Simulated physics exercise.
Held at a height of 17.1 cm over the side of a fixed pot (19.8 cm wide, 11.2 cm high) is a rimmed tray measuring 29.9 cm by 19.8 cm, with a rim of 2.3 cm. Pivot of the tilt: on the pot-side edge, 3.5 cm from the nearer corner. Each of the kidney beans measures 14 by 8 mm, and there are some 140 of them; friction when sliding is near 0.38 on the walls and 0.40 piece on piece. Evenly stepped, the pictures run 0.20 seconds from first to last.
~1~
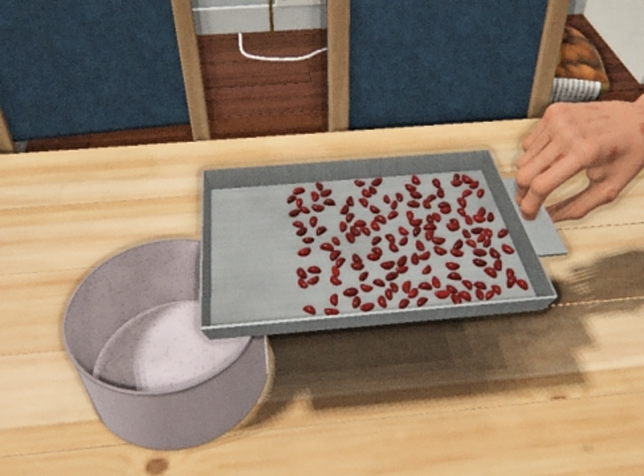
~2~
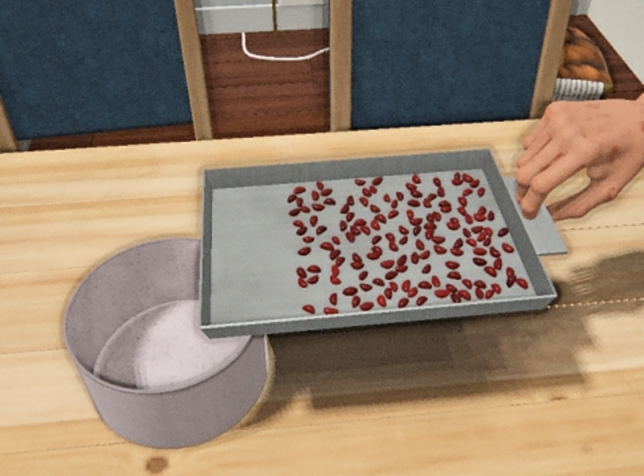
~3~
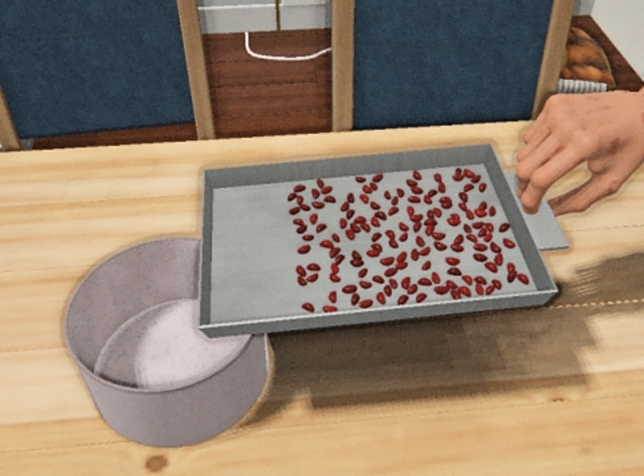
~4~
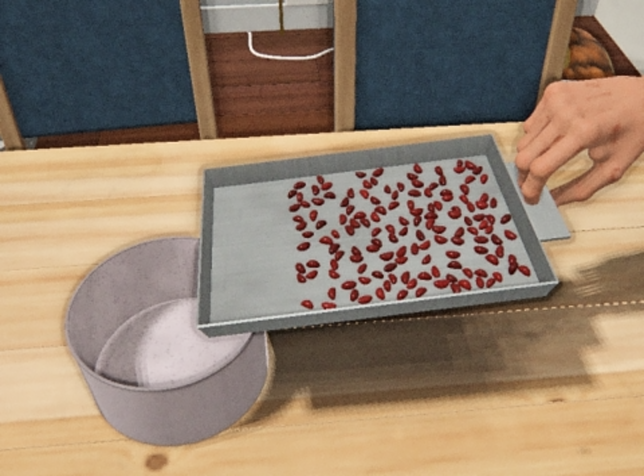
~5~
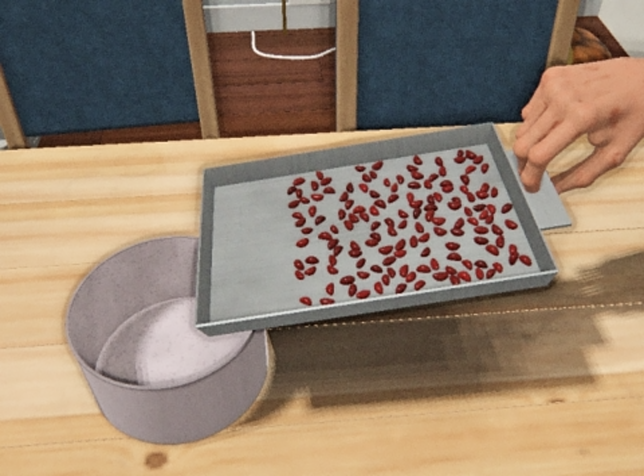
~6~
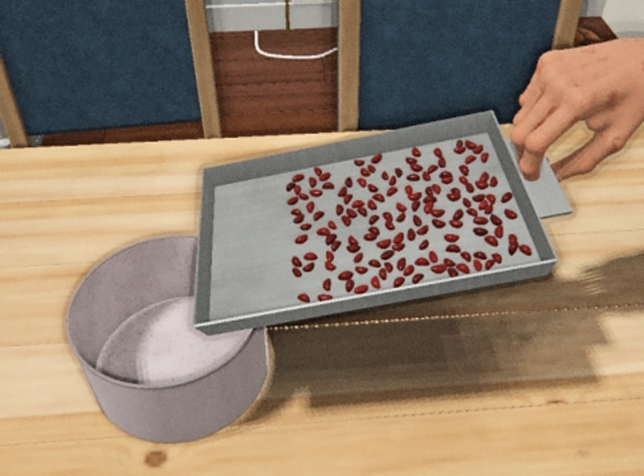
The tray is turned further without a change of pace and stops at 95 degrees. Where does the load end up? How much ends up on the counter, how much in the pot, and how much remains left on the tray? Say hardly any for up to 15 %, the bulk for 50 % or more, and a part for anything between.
By place: Counter hardly any, pot the bulk, left on the tray hardly any.
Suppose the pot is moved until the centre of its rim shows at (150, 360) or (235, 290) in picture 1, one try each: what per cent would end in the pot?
75 and 60 %.
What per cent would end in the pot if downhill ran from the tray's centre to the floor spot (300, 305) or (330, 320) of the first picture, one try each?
That would be close to 10 per cent, then close to 5 per cent.
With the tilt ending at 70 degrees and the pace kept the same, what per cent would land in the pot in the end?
It would be near 30 per cent.
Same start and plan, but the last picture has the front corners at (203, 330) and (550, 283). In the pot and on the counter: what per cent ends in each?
Pot 0, counter 100.
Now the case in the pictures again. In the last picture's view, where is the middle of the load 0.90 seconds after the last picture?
The middle of the load should be near (194, 261) then.
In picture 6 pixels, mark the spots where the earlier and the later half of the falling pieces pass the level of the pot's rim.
Around (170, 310), then around (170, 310).
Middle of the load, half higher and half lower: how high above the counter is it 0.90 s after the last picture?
Some 18 cm.
Then, 0.54 s after the last picture, tilt 50 degrees; the tray holds 100 %, the pot 0 %.
Then, 0.90 s after the last picture, tilt 77 degrees; the tray holds 70 %, the pot 30 %.
Then, 1.36 s after the last picture, tilt 95 degrees; the tray holds 20 %, the pot 65 %.
In the end, counter 5 %, pot 95 %, tray 0 %.
